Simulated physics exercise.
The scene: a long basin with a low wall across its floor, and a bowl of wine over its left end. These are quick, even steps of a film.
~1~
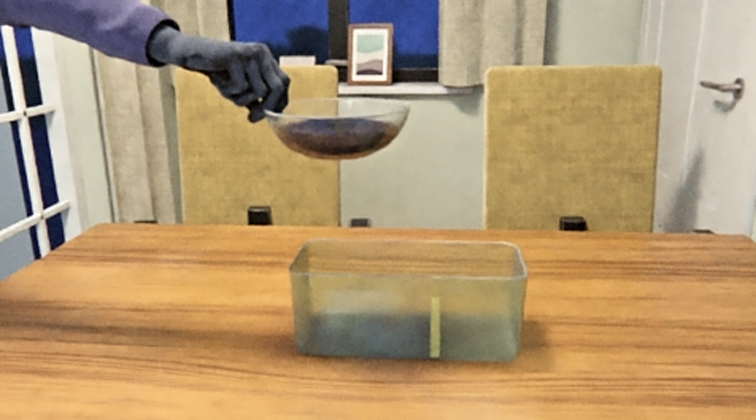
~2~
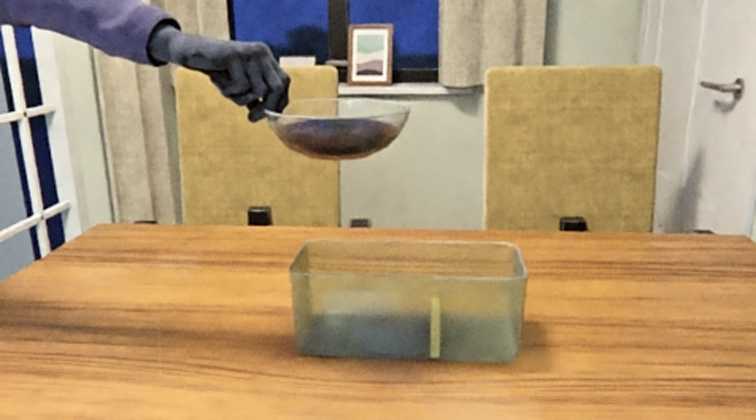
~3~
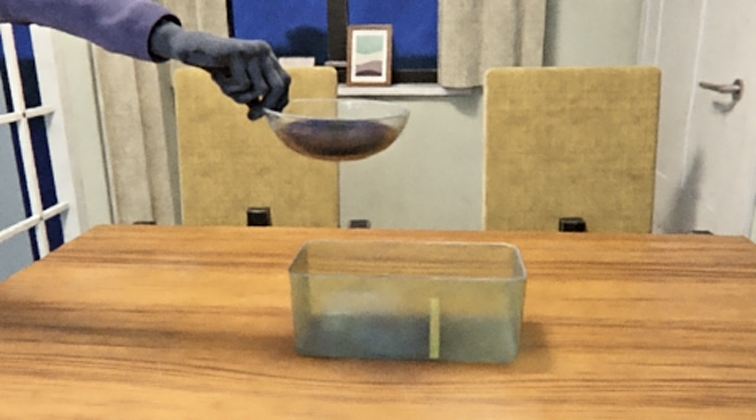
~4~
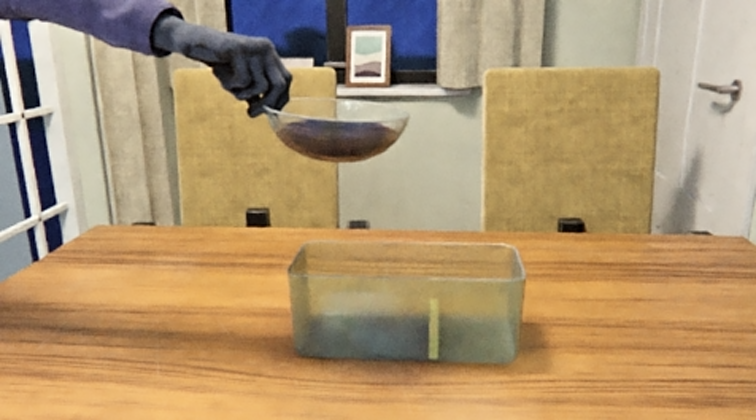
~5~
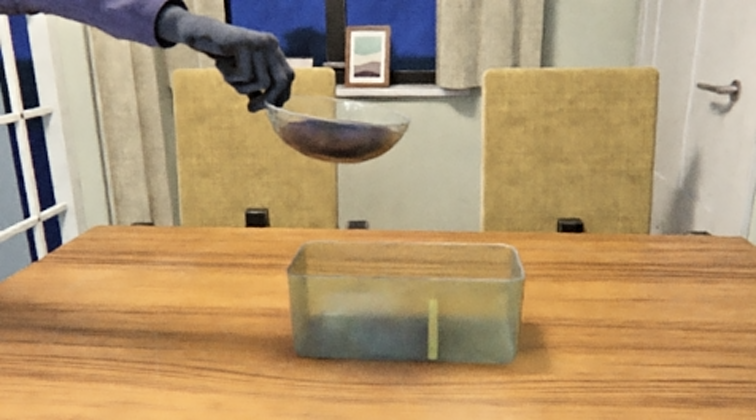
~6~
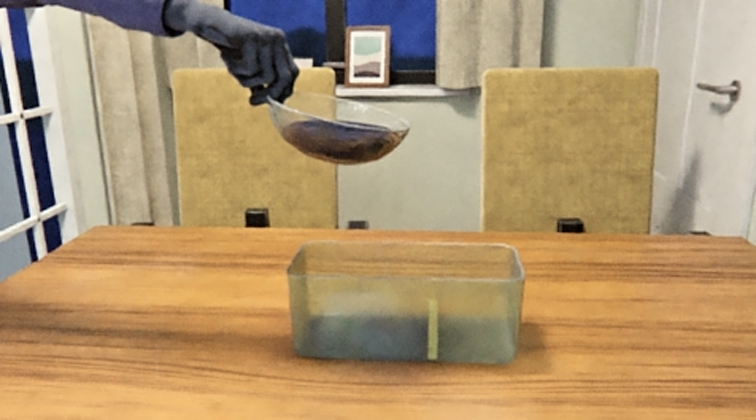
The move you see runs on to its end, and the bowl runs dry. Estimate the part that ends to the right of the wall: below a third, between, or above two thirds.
It comes to between a third and two thirds.
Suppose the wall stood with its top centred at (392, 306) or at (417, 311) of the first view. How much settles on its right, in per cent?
About 90 and 75 per cent.
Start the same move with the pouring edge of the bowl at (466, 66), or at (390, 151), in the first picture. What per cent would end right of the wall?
The first gives 55 %, the second 20 %.
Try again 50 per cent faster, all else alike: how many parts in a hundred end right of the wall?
About 50 per cent.
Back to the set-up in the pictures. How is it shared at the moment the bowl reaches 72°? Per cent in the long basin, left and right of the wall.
Some 5 per cent left and 25 right.
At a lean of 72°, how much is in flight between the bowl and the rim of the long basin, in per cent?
Near 50 %.
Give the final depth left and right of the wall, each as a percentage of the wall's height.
Near 30 on the left, 70 on the right.
A moment on, the bowl is tipped part way and 21 per cent is still to pour, 3 is left of the wall and 27 right of it.
Next, the bowl is tipped right over and 0 per cent is still to pour, 42 is left of the wall and 56 right of it.
Then the bowl is tipped right over and 0 per cent is still to pour, 44 is left of the wall and 55 right of it.
Later the bowl is tipped right over and 0 per cent is still to pour, 44 is left of the wall and 55 right of it.
At rest 44 per cent lies left of the wall, 55 right of it and 1 outside.
